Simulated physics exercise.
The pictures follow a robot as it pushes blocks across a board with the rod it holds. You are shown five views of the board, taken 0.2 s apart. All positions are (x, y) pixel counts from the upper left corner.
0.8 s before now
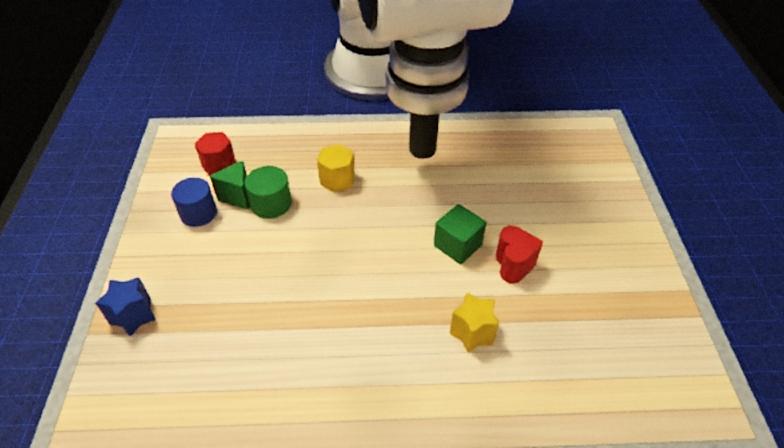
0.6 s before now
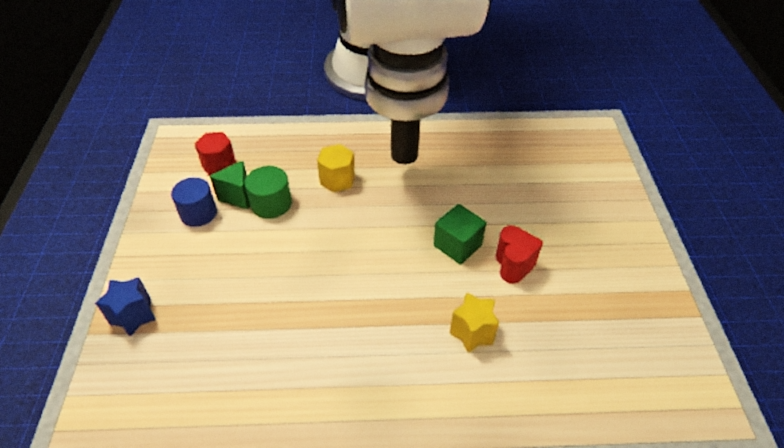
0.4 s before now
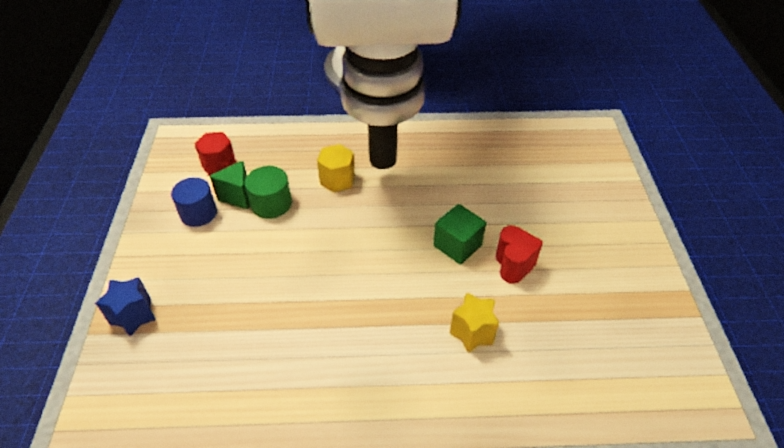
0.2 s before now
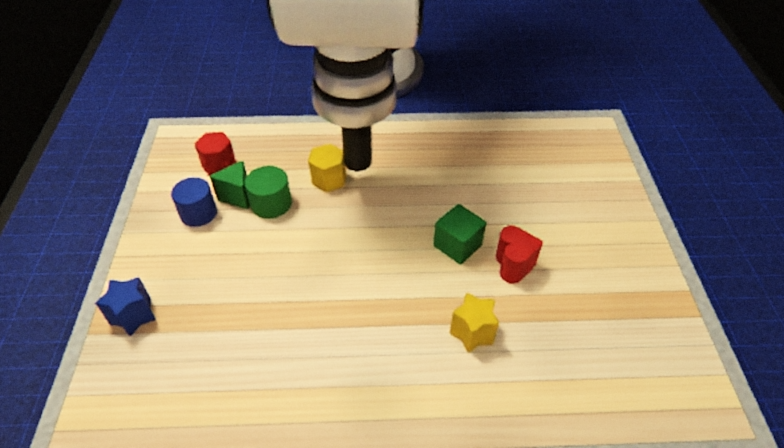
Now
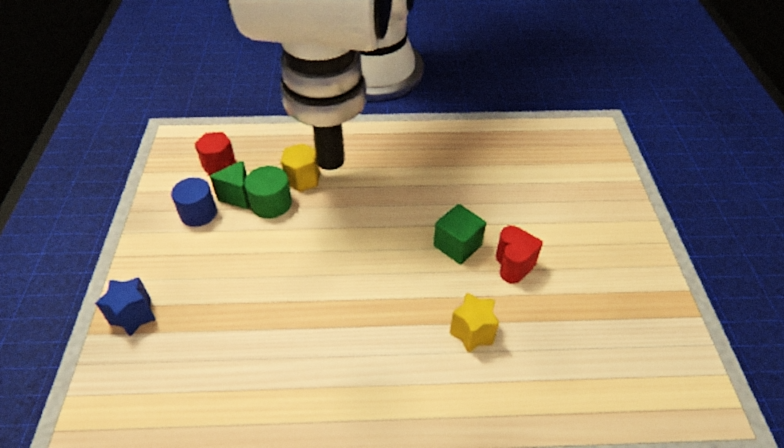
To begin with, a robot arm holds a dark rod over a wooden board scattered with coloured blocks, to the right of a yellow hexagonal block. The arm moves left until the rod meets the yellow block, then pushes it left, close to the green round block, while the other blocks stay still.
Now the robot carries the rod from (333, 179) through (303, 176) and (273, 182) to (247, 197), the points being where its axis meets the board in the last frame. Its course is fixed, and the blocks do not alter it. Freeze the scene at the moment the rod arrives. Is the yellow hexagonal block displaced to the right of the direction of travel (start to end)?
It seems so.
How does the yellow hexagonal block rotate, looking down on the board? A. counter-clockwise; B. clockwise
B (clockwise)
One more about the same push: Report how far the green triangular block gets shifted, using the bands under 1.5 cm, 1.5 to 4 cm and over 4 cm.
Between 1.5 and 4 cm.
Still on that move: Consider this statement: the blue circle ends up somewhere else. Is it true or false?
True.
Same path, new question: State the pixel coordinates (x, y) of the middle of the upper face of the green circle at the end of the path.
At (247, 199).
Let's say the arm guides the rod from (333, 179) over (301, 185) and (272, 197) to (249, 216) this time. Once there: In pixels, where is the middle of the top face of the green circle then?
Around pixel (215, 216).
The first path, step by step. One third of the way, rod (299, 158); green circle (262, 181); yellow hexagonal block (266, 153), turned 20° anticlockwise.
Two thirds of the way, rod (269, 164); blue circle (184, 194); green triangular block (220, 175), turned 20° anticlockwise; green circle (259, 184); yellow hexagonal block (239, 152), turned 15° clockwise.
At the end, rod (242, 179); blue circle (180, 196); green triangular block (211, 175), turned 20° anticlockwise; green circle (247, 199); yellow hexagonal block (232, 151), turned 25° clockwise.
